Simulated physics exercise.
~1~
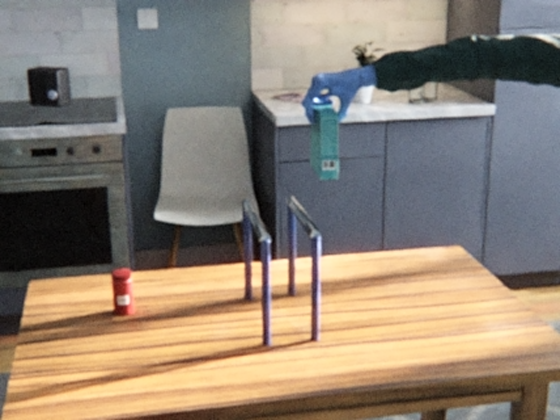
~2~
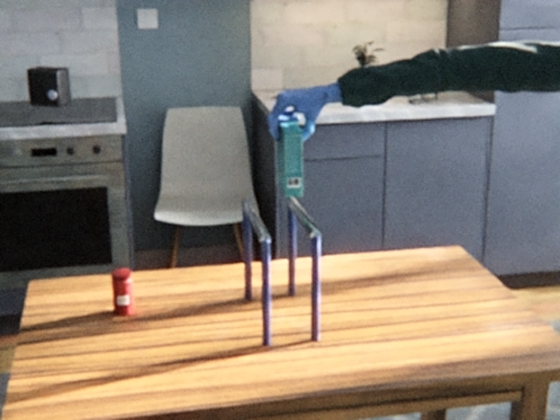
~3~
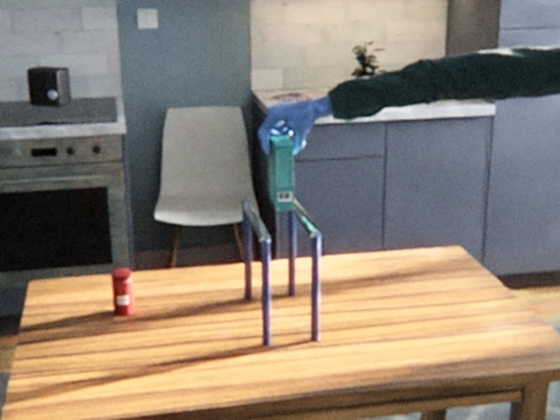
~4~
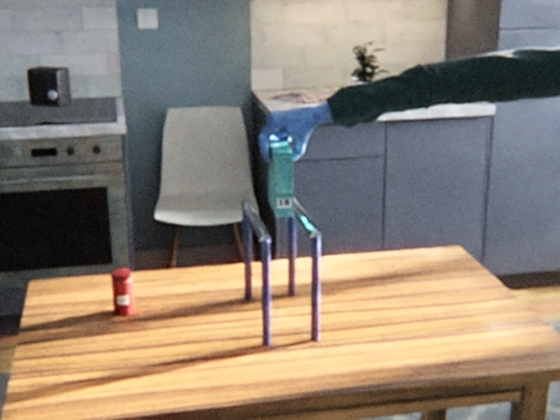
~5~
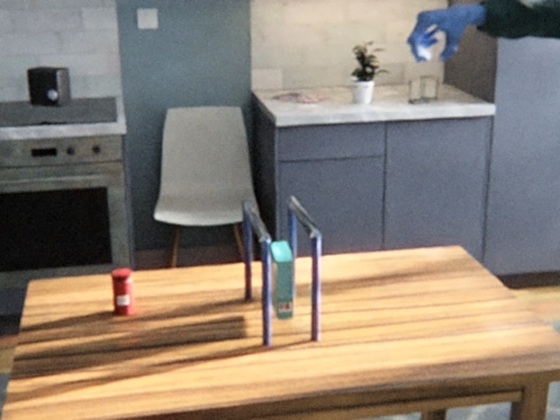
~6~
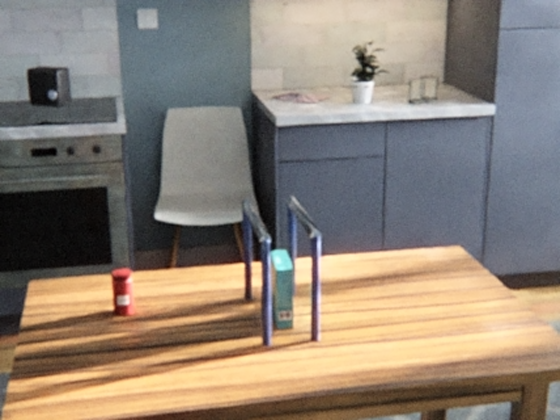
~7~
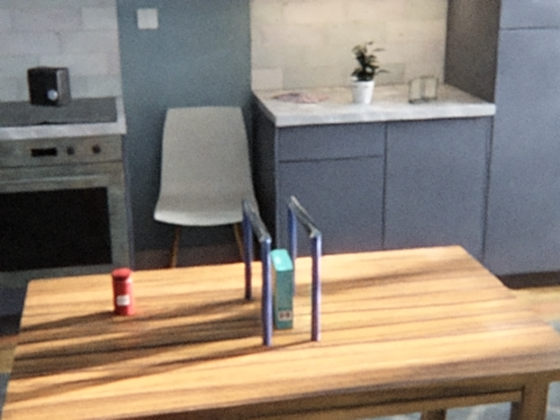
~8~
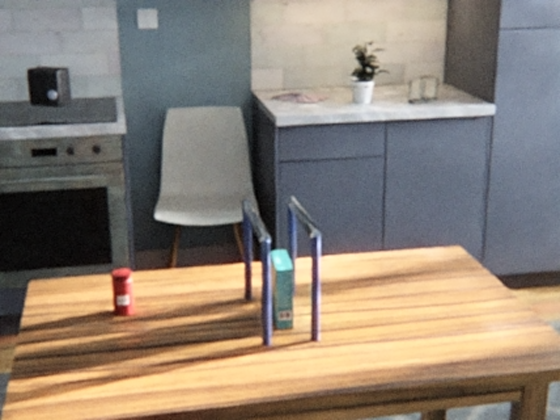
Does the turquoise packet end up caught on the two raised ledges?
No, it drops through the gap between the ledges and ends up standing upright on the table.
